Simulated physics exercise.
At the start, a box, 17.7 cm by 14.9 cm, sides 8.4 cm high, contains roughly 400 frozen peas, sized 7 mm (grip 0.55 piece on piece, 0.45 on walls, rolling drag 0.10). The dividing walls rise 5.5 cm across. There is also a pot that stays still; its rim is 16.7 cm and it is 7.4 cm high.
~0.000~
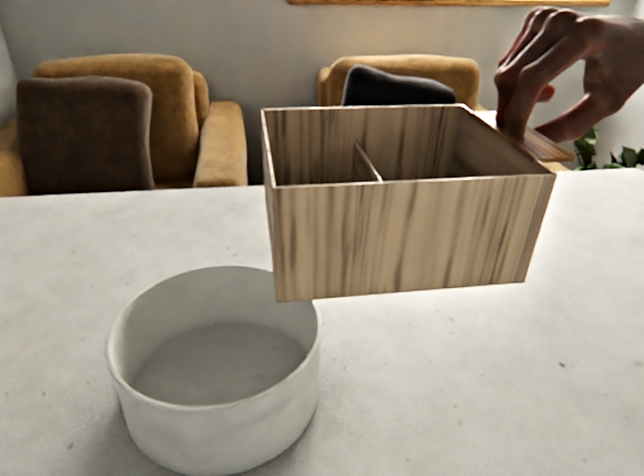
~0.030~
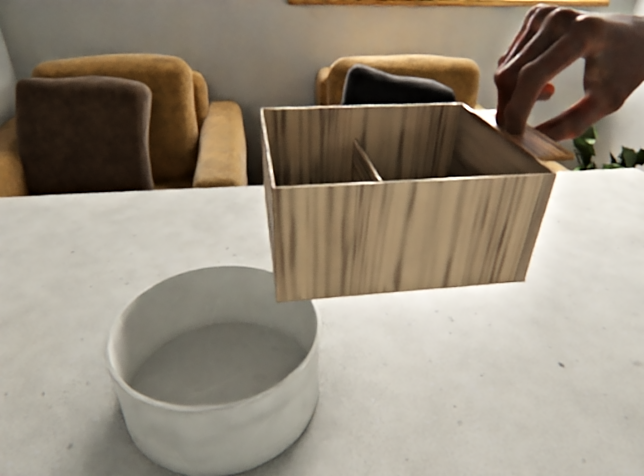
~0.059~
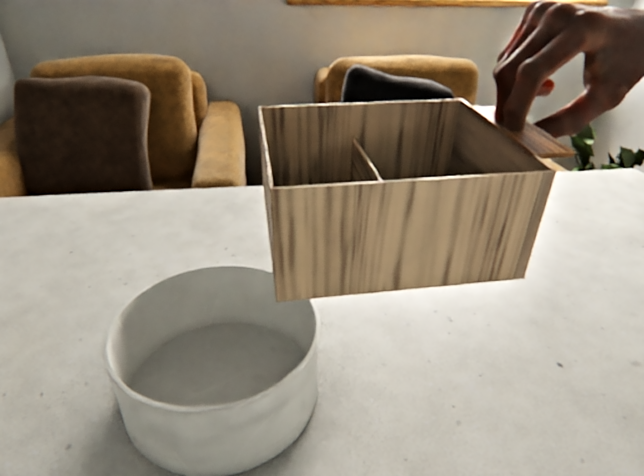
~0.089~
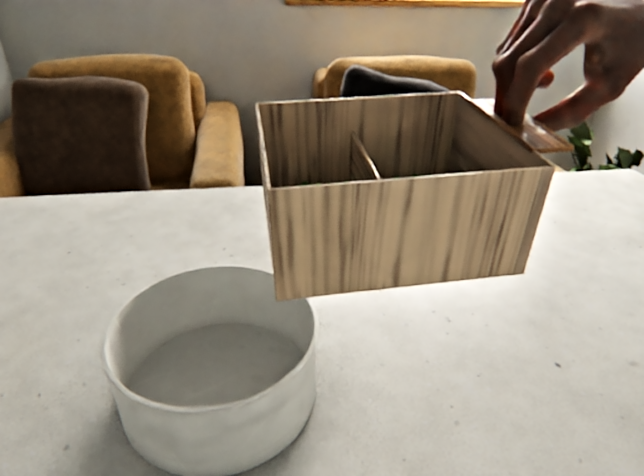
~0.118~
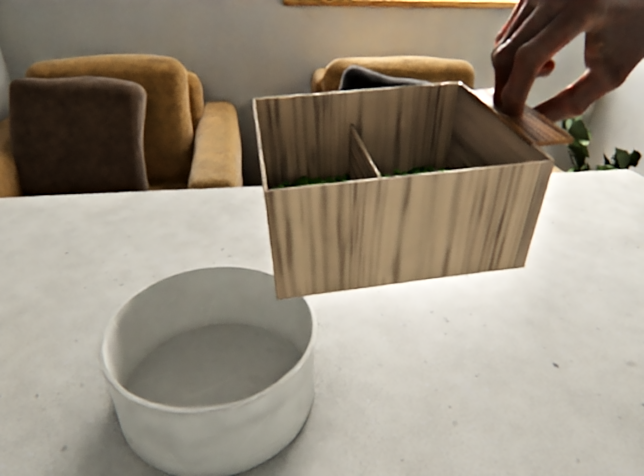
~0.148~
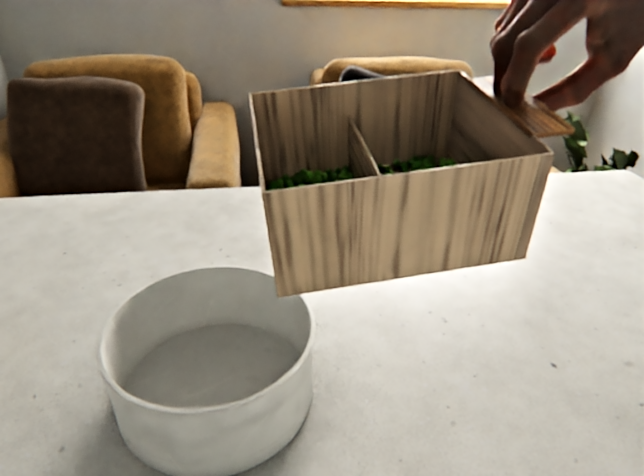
Above a pale table with mustard armchairs behind it, a hand held a divided wooden box near a round white pot and slowly tilted it toward the front, bringing green contents into view.
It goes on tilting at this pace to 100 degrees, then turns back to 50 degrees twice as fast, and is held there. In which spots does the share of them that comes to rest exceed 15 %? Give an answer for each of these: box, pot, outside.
Box: Exceeds it; pot: Does not; outside everything: Exceeds it.
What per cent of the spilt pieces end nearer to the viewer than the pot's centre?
About 100 per cent.
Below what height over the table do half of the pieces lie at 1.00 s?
I'd put it at about 28 centimetres.
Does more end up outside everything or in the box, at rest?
Between the two, more of the load settles in the box.
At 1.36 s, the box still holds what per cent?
Load share: Near 65 in a hundred.
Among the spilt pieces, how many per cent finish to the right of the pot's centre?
About 30 per cent.
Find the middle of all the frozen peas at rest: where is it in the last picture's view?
Near (301, 229).
After 0.61 s, tilt 52 degrees; box 100 %; middle of all pieces near (374, 117).
After 1.00 s, tilt 90 degrees; box 100 %; middle of all pieces near (345, 70).
Then, at 1.36 s, tilt 75 degrees; box 65 %, outside 5 %, in the air 25 %; middle of all pieces near (292, 259).
Then, at 1.70 s, tilt 50 degrees; box 65 %, outside 35 %; middle of all pieces near (268, 334).
At rest (2.5 s), box 65 %, pot 0 %, outside 35 %.
